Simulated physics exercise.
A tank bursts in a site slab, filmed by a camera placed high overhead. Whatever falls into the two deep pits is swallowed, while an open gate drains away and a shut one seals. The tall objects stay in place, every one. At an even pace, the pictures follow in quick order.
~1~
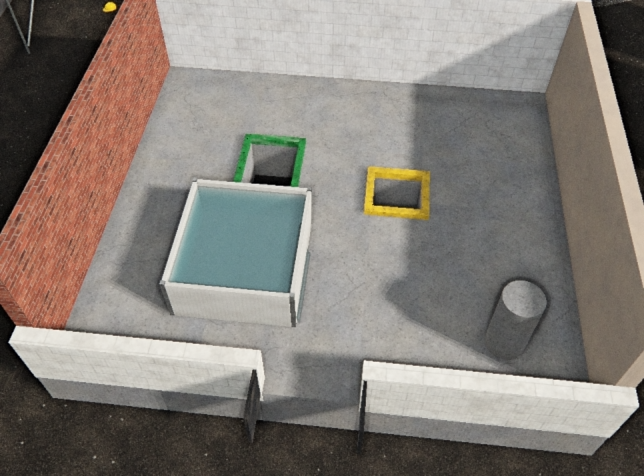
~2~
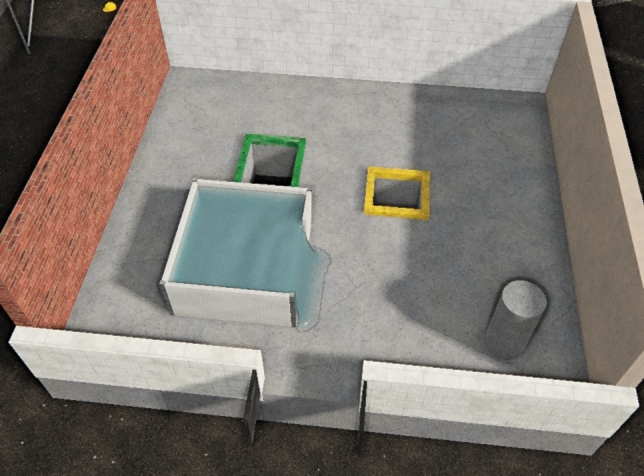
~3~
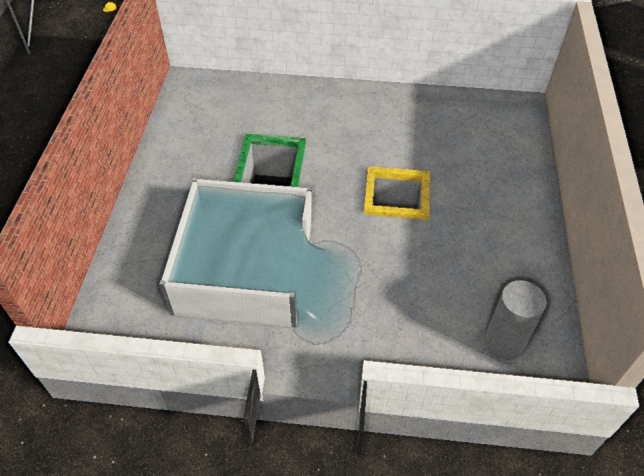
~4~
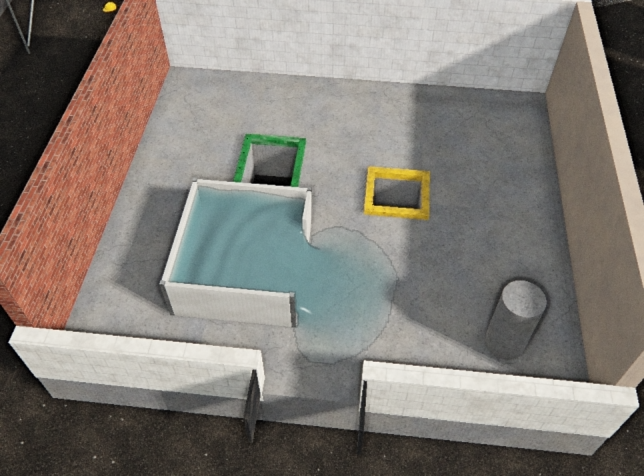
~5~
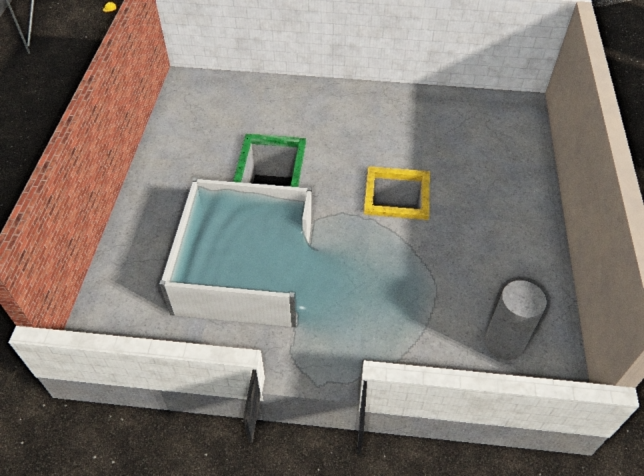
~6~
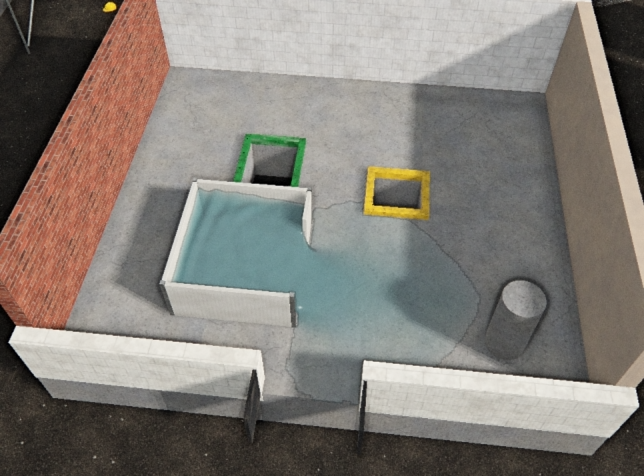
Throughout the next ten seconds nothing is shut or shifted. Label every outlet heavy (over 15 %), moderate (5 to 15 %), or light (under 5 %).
Labels: Gate - moderate, green pit - light, yellow pit - light.
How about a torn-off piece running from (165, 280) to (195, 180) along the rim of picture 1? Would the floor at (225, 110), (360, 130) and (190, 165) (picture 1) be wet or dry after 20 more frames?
Going point by point: Waterlogged, left unwetted, waterlogged.
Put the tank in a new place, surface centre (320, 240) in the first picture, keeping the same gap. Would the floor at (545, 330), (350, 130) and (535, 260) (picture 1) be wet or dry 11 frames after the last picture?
Spot one wetted, spot two unwetted, spot three wetted.
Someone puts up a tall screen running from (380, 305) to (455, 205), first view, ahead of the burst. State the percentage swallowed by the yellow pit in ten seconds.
The yellow pit takes 14 per cent.
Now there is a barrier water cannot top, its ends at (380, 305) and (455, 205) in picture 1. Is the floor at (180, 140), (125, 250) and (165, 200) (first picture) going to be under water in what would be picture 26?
As the points were listed, they come out free from flooding, free from flooding, and finally free from flooding.
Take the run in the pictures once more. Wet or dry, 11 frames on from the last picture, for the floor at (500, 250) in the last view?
That place: Swamped.
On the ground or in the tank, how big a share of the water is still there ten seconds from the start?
My figure: Some 92 per cent.
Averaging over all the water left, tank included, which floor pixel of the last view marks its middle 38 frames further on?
The balance point is around (425, 227).
A moment on, water covers 25 % of the floor; the gate 1 %, the green pit 0 %, the yellow pit 0 %.
Next, water covers 30 % of the floor; the gate 1 %, the green pit 0 %, the yellow pit 0 %.
Then, water covers 40 % of the floor; the gate 2 %, the green pit 0 %, the yellow pit 0 %.
Later, water covers 55 % of the floor; the gate 4 %, the green pit 0 %, the yellow pit 1 %.
In the end, water covers 80 % of the floor; the gate 7 %, the green pit 0 %, the yellow pit 1 %.
